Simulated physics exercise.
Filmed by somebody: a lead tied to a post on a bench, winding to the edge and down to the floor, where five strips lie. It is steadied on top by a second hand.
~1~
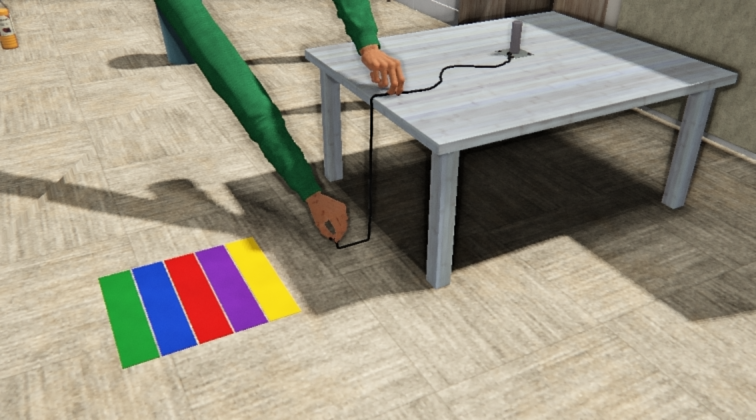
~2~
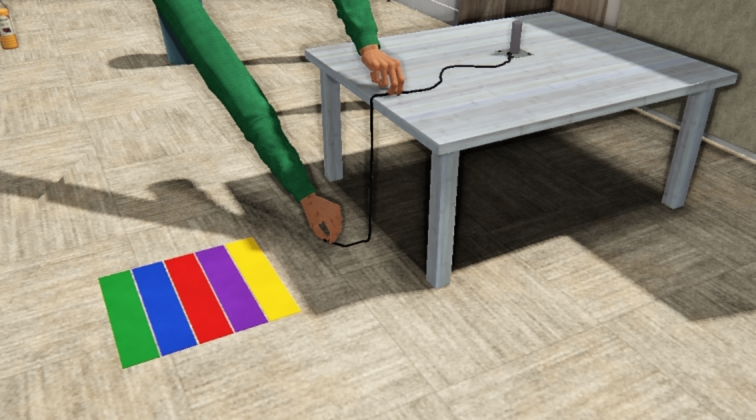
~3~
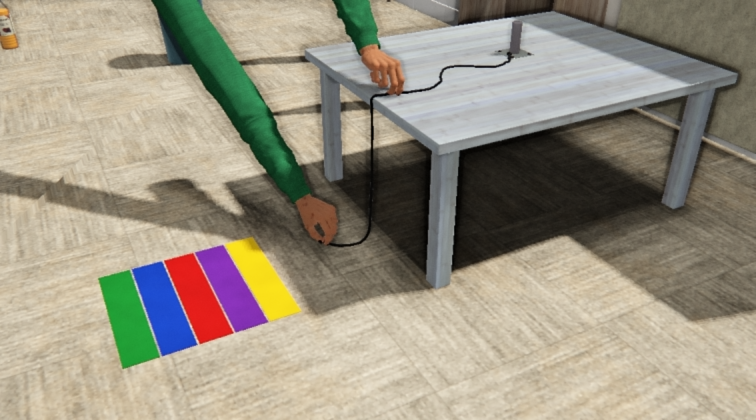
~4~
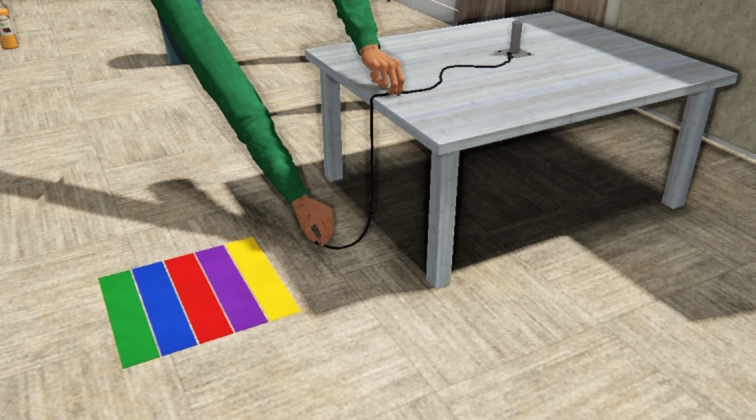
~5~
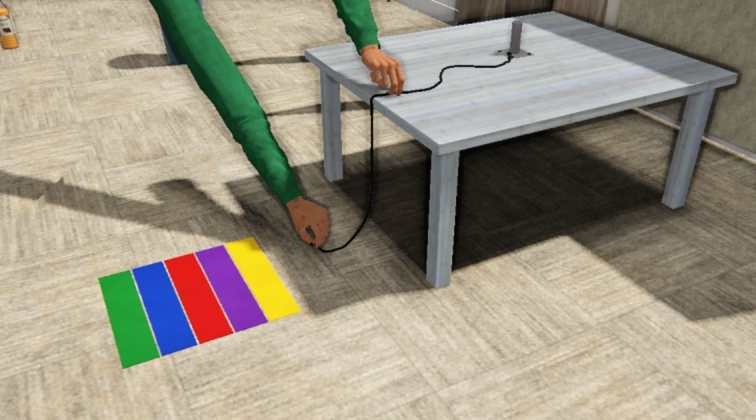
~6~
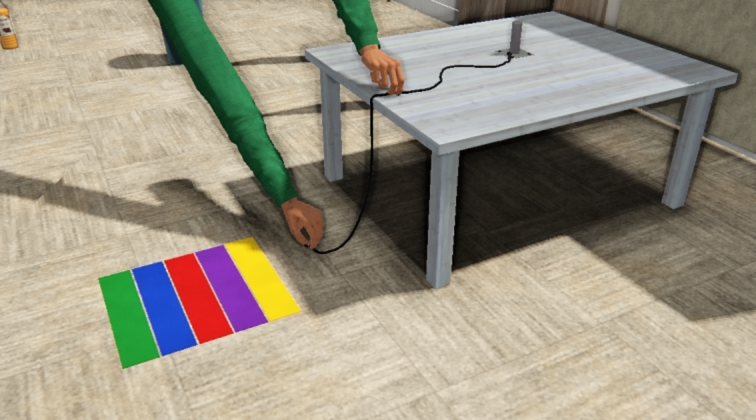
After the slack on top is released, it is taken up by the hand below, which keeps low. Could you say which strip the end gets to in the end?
It gets to the red strip.
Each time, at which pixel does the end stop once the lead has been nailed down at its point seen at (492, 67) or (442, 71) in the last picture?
In that order: (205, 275) and (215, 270).
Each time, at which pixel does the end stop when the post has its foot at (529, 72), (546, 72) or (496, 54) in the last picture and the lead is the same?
The first try gives about (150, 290), the second about (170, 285) and the third about (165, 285).
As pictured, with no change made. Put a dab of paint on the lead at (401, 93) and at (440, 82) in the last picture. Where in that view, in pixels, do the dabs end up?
(361, 102) and (402, 83), roughly.
Soon after, end near (245, 264); over yellow.
After that, end near (210, 274); over purple.
At the stop, end near (188, 280); over red. It gets as far as the red strip.
